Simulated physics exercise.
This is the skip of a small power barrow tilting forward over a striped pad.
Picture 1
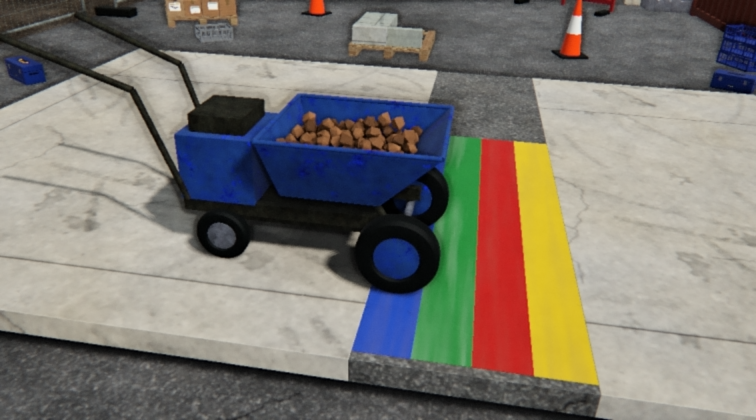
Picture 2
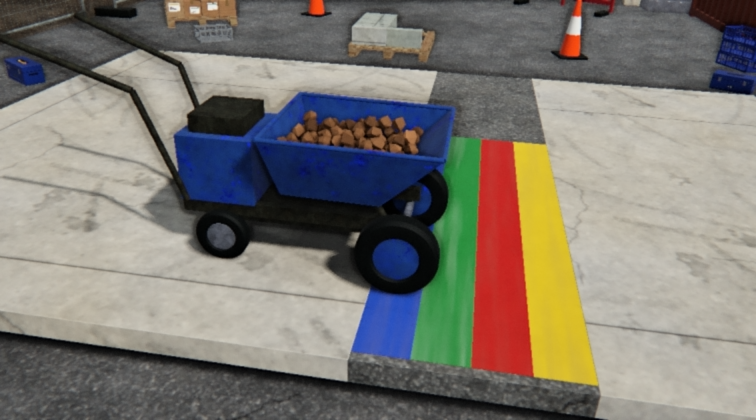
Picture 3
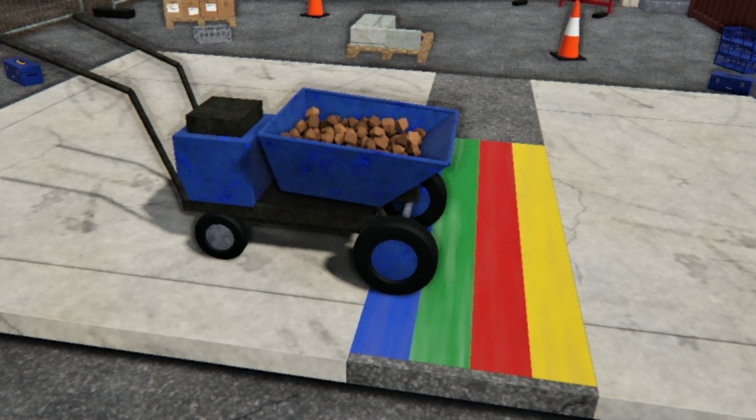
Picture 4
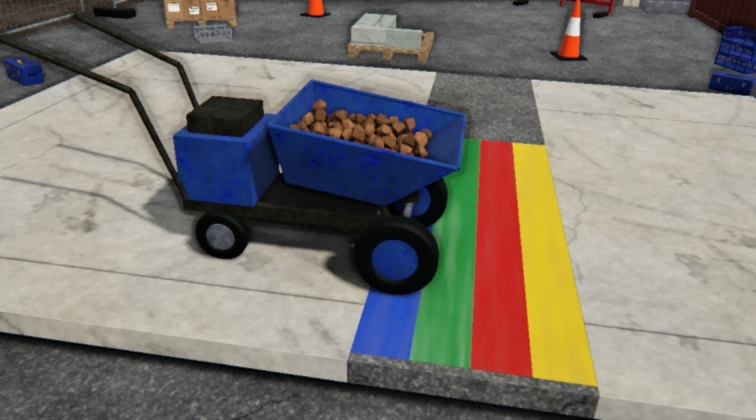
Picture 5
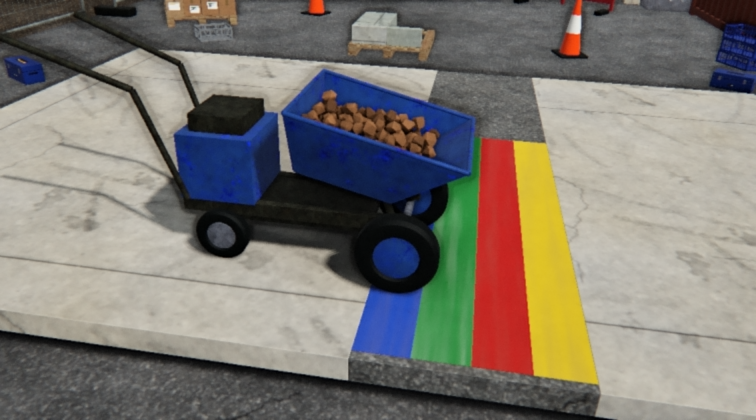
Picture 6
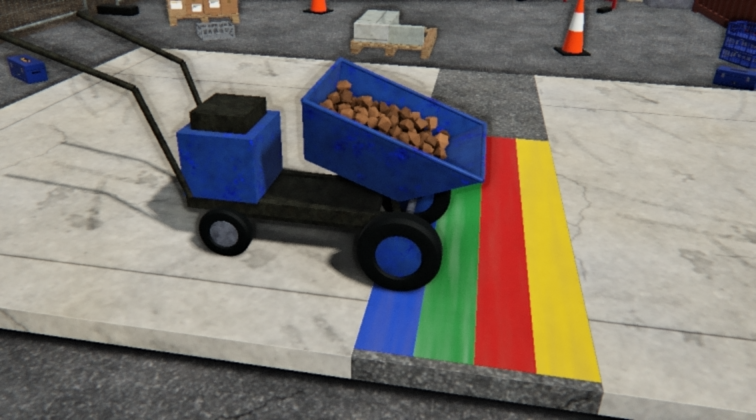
A blue skip loaded with brown clay clods sat level on a small barrow beside a striped pad, then gradually tilted forward to the right, its back rising while the barrow stayed put.
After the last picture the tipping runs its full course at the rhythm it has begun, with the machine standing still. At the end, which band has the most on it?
Most covered: The yellow band.
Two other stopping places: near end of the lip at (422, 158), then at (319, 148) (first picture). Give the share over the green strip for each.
First some 0, then 40 per cent.
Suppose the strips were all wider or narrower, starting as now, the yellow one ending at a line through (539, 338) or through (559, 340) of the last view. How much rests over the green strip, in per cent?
First some 0, then 0 per cent.
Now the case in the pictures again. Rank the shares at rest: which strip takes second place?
The runner-up: The red strip.
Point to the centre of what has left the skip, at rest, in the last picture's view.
Near (564, 261).
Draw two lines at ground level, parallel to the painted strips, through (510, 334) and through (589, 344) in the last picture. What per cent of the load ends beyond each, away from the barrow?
About 100 and 40 per cent.
Just after the last frame, skip tipped steeply; every one in the skip.
A moment on, skip tipped right over; roughly two thirds in the skip; about a tenth over the red strip; roughly a third over the yellow strip; just a few off the paint.
Further on, skip tipped right over; about a tenth in the skip; about a tenth over the red strip; roughly half over the yellow strip; roughly a third off the paint.
When it is over, skip tipped right over; just a few in the skip; not one over the blue strip; not one over the green strip; roughly a quarter over the red strip; roughly half over the yellow strip; roughly a third off the paint.
